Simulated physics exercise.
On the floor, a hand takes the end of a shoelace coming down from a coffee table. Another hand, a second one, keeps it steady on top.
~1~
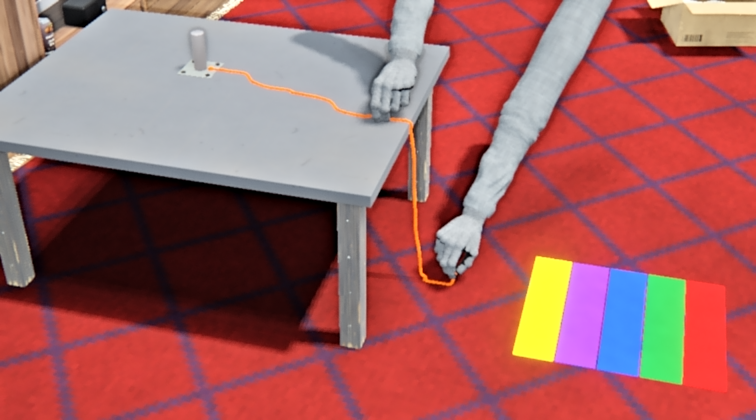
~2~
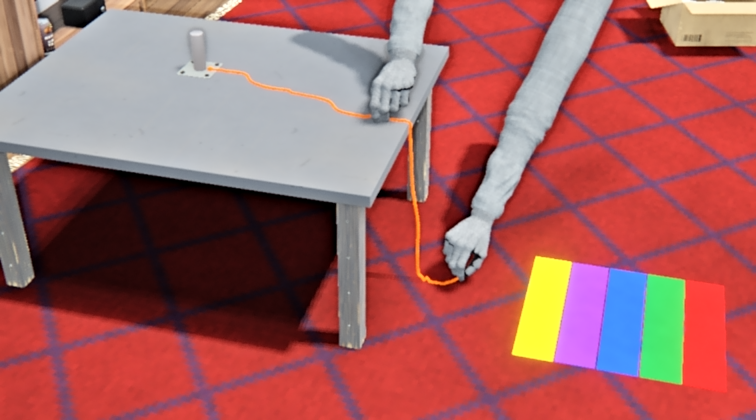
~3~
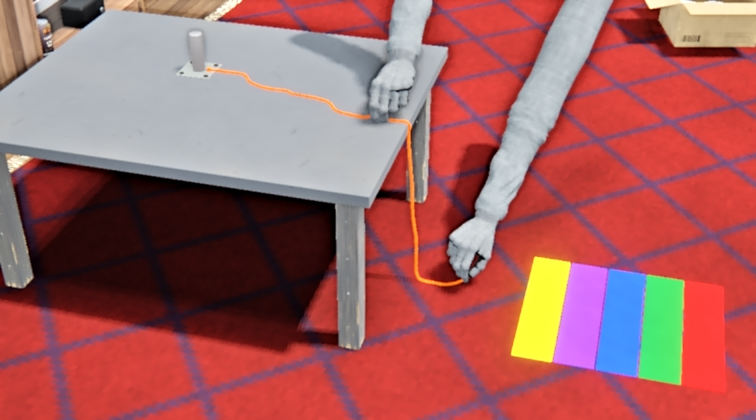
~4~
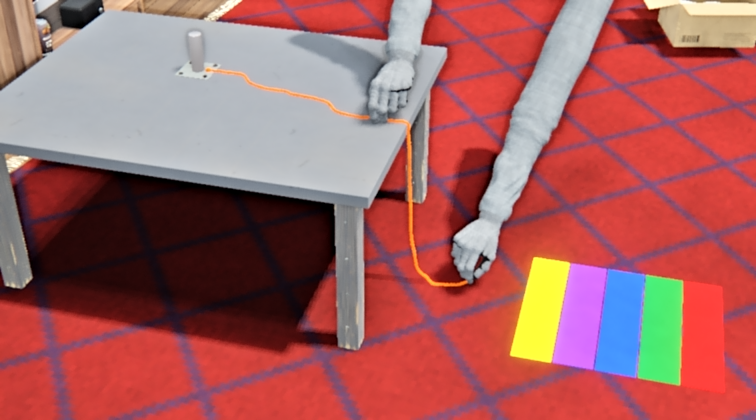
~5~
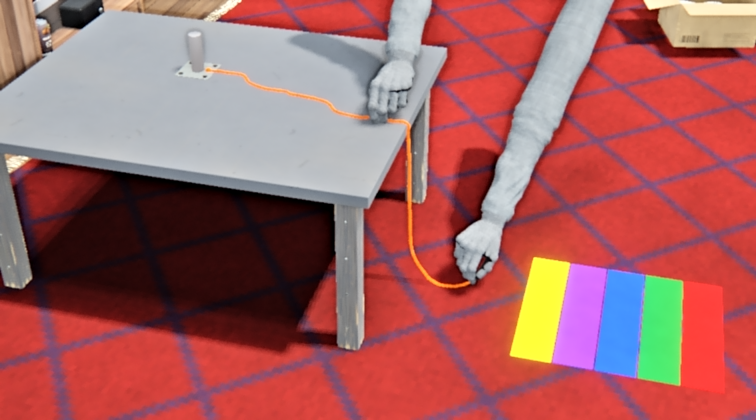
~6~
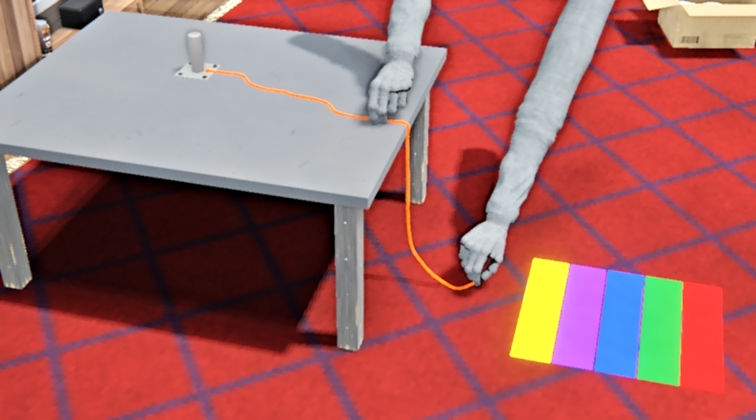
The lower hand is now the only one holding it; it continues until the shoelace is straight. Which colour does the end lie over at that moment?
It lies over purple.
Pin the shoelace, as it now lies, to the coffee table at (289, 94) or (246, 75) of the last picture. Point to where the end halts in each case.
Roughly (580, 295), then roughly (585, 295).
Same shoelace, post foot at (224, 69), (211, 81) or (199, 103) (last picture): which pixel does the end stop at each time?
First (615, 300), then (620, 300), and last (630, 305).
Soon after, end near (512, 285); short of the strips.
Then, end near (560, 293); over yellow.
At full stretch, end near (588, 298); over purple. The purple one.
